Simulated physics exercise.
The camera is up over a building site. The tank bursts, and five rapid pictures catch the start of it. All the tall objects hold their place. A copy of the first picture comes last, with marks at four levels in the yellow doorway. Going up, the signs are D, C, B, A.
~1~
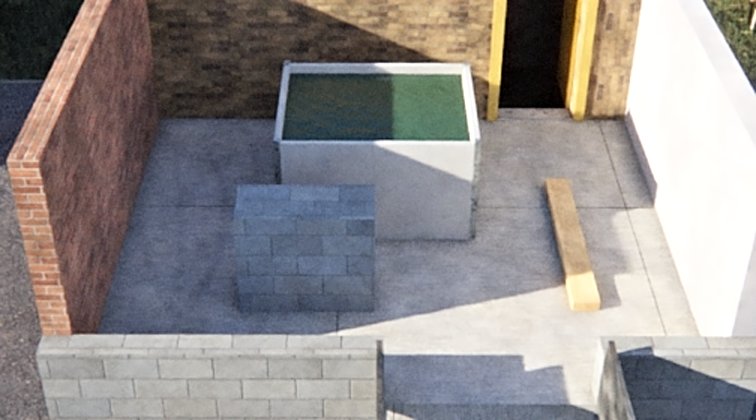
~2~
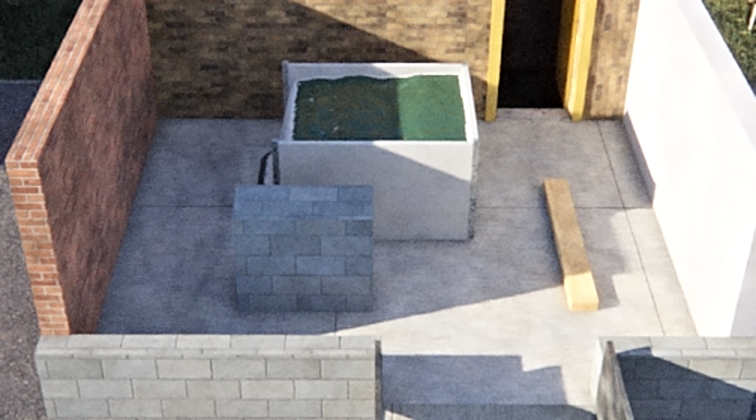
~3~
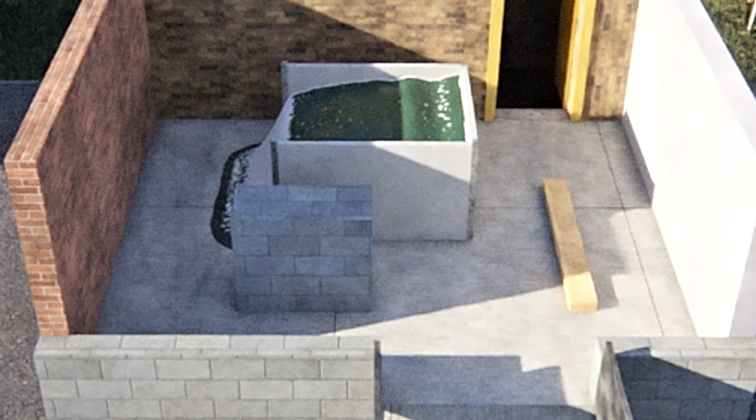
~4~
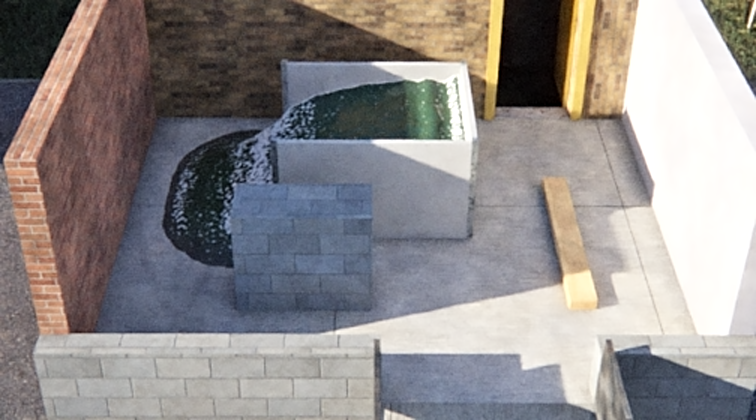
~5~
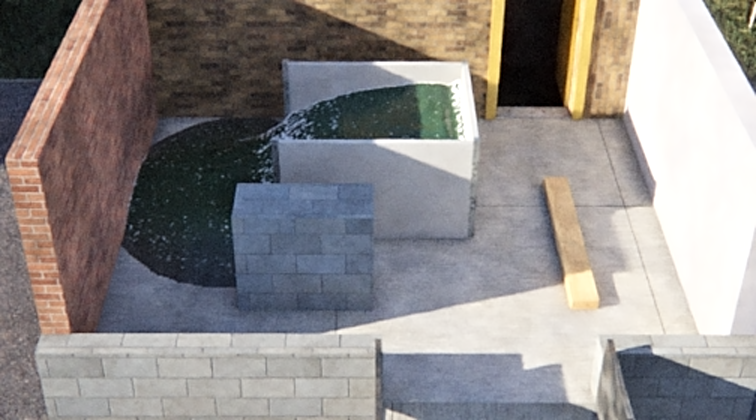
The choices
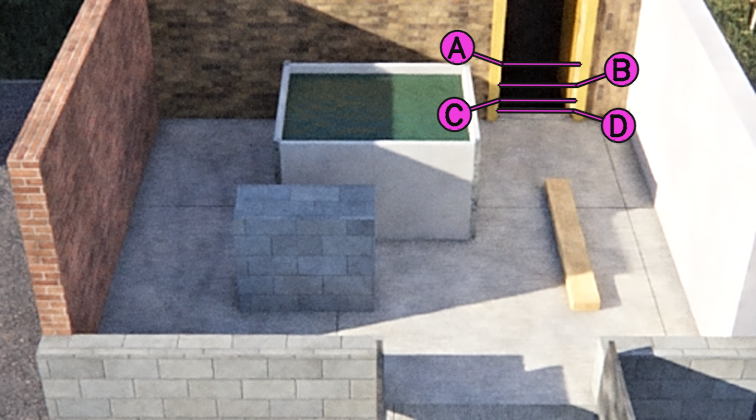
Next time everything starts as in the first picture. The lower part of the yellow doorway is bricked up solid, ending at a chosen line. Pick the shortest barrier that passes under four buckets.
D will do.
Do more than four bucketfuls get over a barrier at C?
No, that is safe.
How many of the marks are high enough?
All of the four.
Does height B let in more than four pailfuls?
No, not at all.
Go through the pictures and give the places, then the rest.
Water in the tank at rest, its middle at (377, 108); foot of the yellow doorway at (535, 120); open gate at (492, 331).
Water covers 2 % of the ground, its front hidden from here.
Water covers 6 % of the ground and shows as far out as (232, 161).
Water covers 12 % of the ground and shows as far out as (203, 254).
Water covers 19 % of the ground and shows as far out as (125, 236).
On the marked copy, A at (540, 64); B at (538, 85); C at (537, 100); D at (536, 110); from the bottom up D, C, B, A.
For height A, nothing gets over.
For height B, nothing gets over.
For height C, nothing gets over.
For height D, a bucket or two gets in.
